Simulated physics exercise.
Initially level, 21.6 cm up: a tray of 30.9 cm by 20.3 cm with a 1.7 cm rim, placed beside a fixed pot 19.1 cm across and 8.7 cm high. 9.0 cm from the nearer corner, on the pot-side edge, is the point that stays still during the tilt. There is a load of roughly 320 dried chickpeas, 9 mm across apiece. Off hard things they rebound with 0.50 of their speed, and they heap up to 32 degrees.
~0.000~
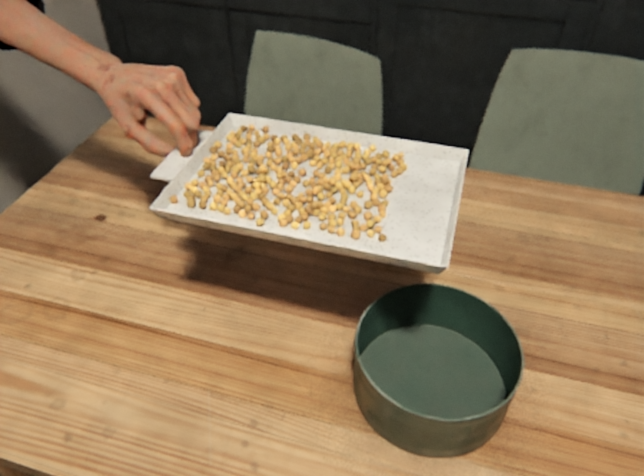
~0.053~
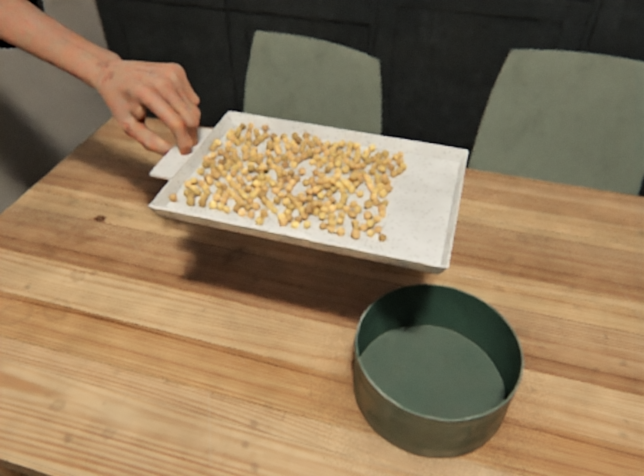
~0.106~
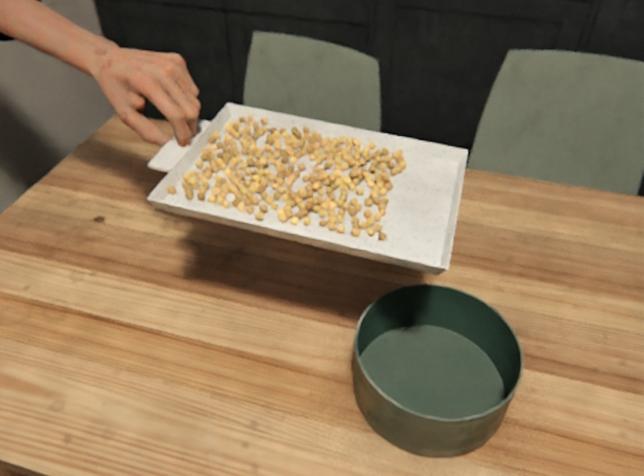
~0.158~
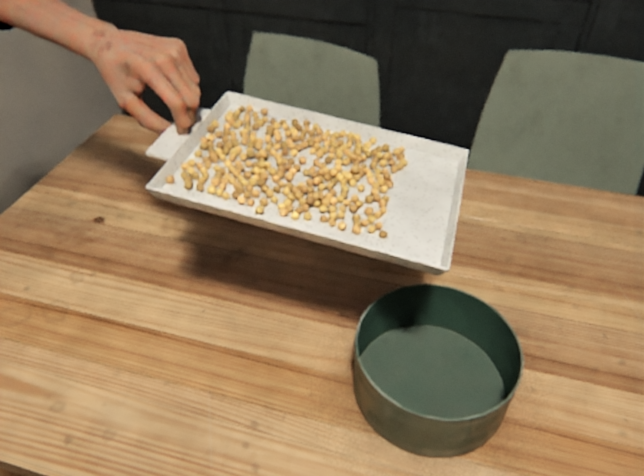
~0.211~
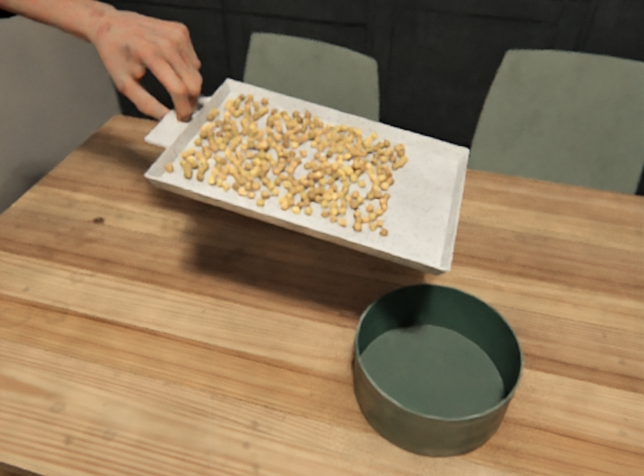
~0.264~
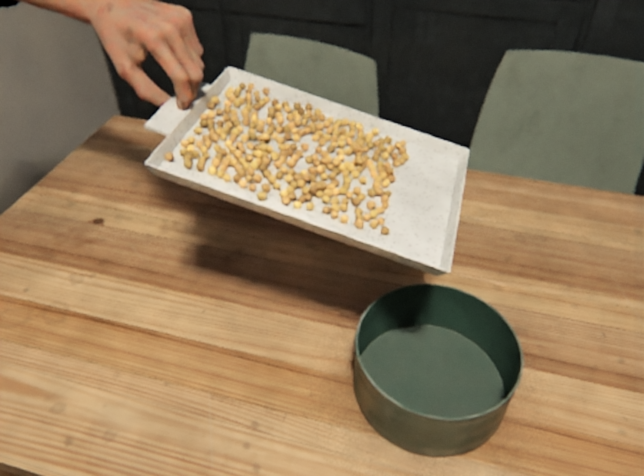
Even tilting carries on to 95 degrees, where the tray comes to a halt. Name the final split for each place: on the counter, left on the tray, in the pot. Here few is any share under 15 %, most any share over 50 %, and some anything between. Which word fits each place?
Counter: Some; tray: Few; pot: Most.
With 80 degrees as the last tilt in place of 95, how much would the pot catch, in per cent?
That would give about 80 per cent.
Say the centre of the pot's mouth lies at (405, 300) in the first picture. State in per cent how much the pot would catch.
The share would be some 40 per cent.
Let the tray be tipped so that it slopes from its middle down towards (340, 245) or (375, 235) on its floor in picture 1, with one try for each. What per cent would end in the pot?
I'd put it at about 65 per cent for the first tilt and about 100 per cent for the second.
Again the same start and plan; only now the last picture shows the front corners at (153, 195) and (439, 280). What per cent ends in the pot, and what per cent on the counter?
The pot gets 80 and the counter 20.
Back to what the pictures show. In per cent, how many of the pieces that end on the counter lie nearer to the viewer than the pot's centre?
Near 0 in a hundred.
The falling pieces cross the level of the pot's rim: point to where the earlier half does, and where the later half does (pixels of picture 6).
It passes about (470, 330) first and (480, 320) afterwards.
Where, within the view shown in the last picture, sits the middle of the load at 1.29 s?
(456, 221), roughly.
After 0.88 s, tilt 52 degrees; the tray holds 95 %, the pot 0 %.
Then, at 1.29 s, tilt 77 degrees; the tray holds 70 %, the pot 20 %.
After 1.78 s, tilt 95 degrees; the tray holds 0 %, the pot 70 %.
In the end, at 2.5 s, counter 25 %, tray 0 %, pot 75 %.
